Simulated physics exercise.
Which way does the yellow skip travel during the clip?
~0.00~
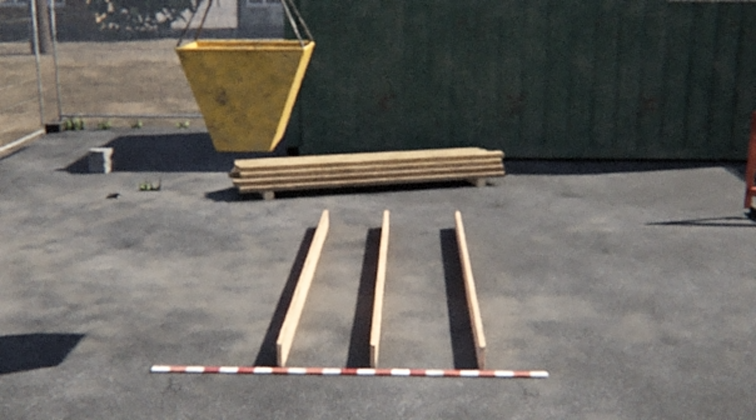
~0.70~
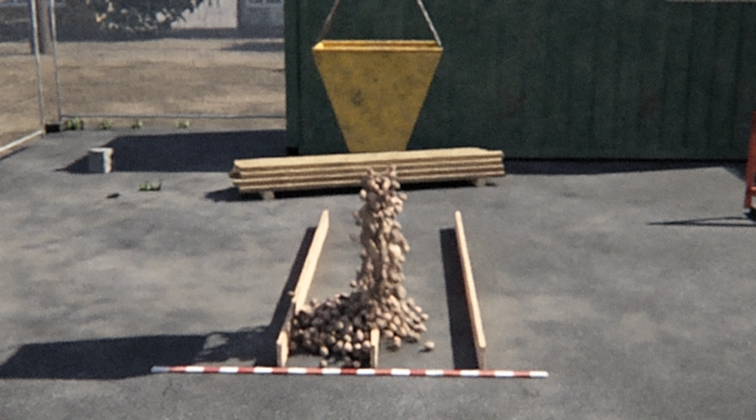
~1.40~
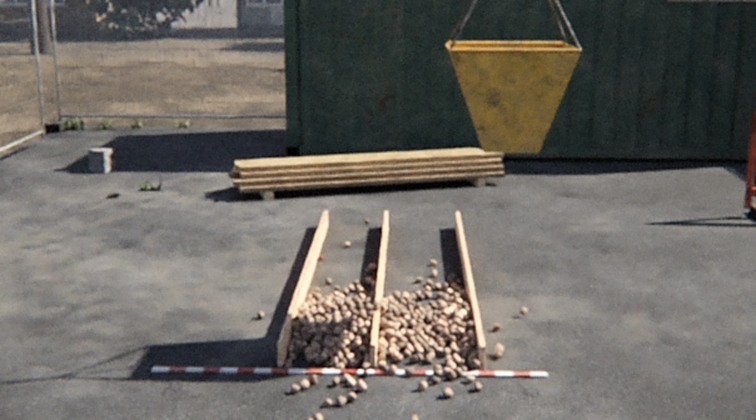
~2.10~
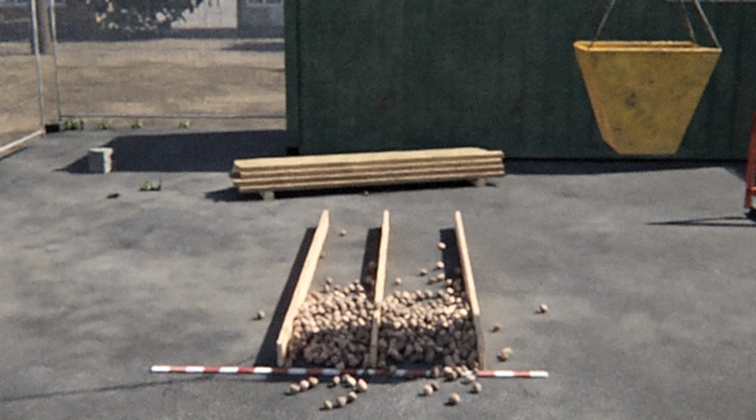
The yellow skip travels to the right, passing in front of the dark green container.
